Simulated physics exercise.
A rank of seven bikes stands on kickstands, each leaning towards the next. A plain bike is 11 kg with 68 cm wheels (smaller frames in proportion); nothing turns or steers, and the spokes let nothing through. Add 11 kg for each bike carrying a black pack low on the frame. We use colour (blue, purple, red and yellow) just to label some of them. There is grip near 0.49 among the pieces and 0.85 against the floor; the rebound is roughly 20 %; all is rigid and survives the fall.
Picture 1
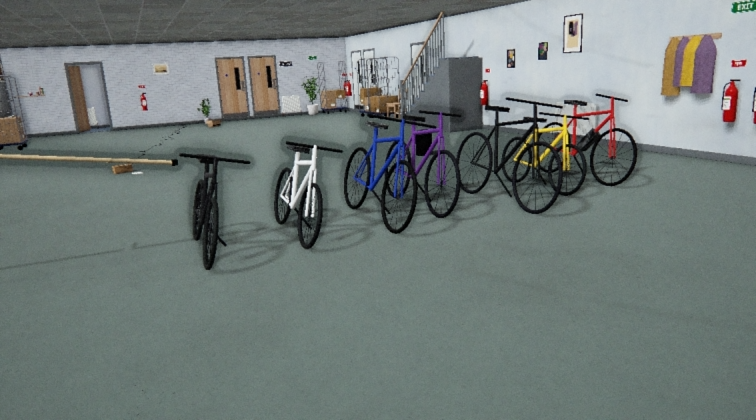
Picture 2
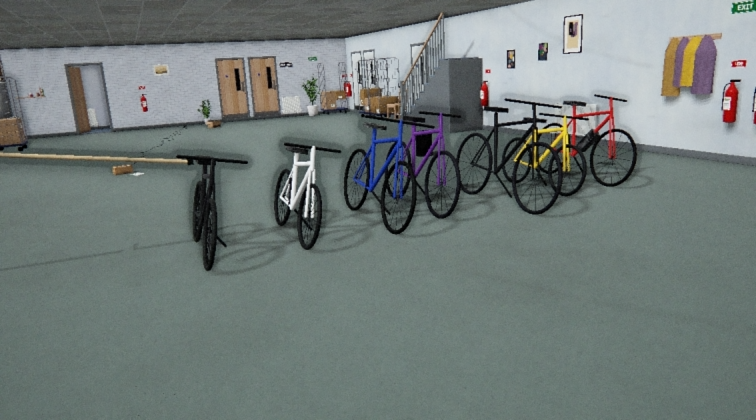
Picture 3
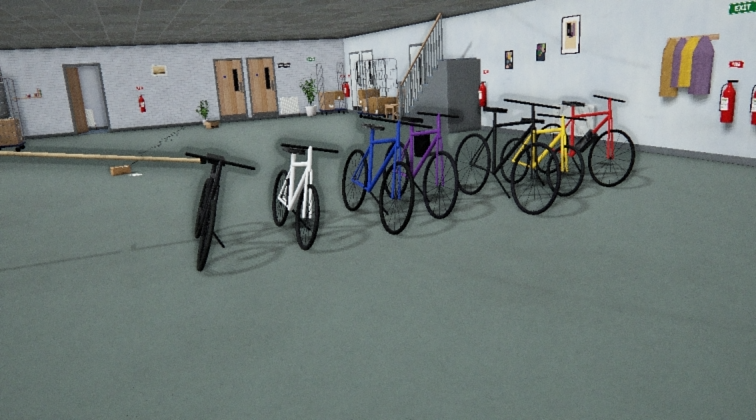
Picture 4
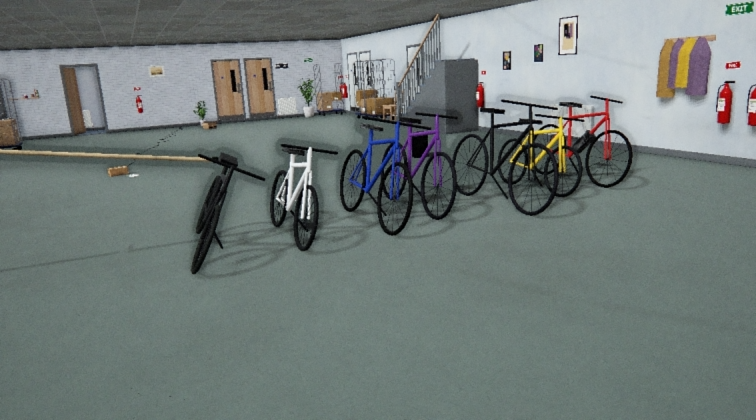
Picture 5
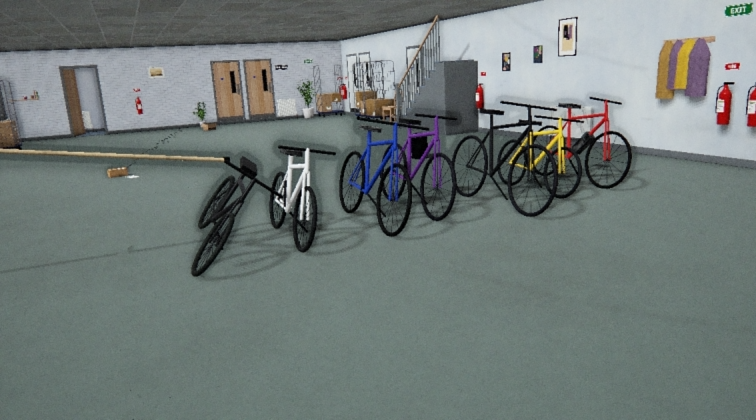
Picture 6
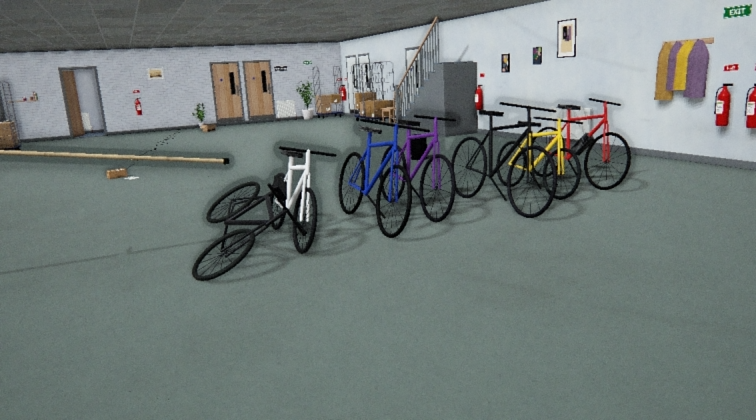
Seven bicycles stand in a loose row across the grey floor of a large indoor hall, seen from slightly above, with doors, stairs and coats on the walls behind. From left to right they are black, white, blue, purple, black, yellow and red, and a long pole reaches in from the left. The pole moves right, and the leftmost black bicycle tilts rightward and drops low against the white one, while the view shifts very slightly.
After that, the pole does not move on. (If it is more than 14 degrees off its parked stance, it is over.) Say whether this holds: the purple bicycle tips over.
Gone.
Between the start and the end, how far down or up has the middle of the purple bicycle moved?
It finishes some 25 cm lower than at the start.
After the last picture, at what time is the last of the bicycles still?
Around 4.0 seconds.
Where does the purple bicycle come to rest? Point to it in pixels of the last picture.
Look around pixel (470, 183) in the last frame.
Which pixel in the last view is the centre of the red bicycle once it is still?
About pixel (620, 157).
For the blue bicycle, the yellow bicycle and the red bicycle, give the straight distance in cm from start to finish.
The blue one ends 70 cm from its start, the yellow one 40 cm and the red one 60 cm.
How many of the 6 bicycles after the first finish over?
That would be 6 of them.
Then, 0.44 s on from the sixth picture, 1 of the 6 other bicycles over; purple bicycle unmoved.
Then, 1.36 s on from the sixth picture, 2 of the 6 other bicycles over; purple bicycle tipped 9°; blue bicycle tipped 41°.
Then, 2.42 s on from the sixth picture, 4 of the 6 other bicycles over; purple bicycle tipped 66°; blue bicycle tipped 64°.
Then, 3.40 s on from the sixth picture, 6 of the 6 other bicycles over; purple bicycle tipped 75°; blue bicycle tipped 64°.
Finally, 6 of the 6 other bicycles over; purple bicycle lying flat; red bicycle tipped 72°; blue bicycle tipped 64°. Not one is left standing. Seen by the last camera, middles, purple bicycle near (470, 183), red bicycle near (620, 157).
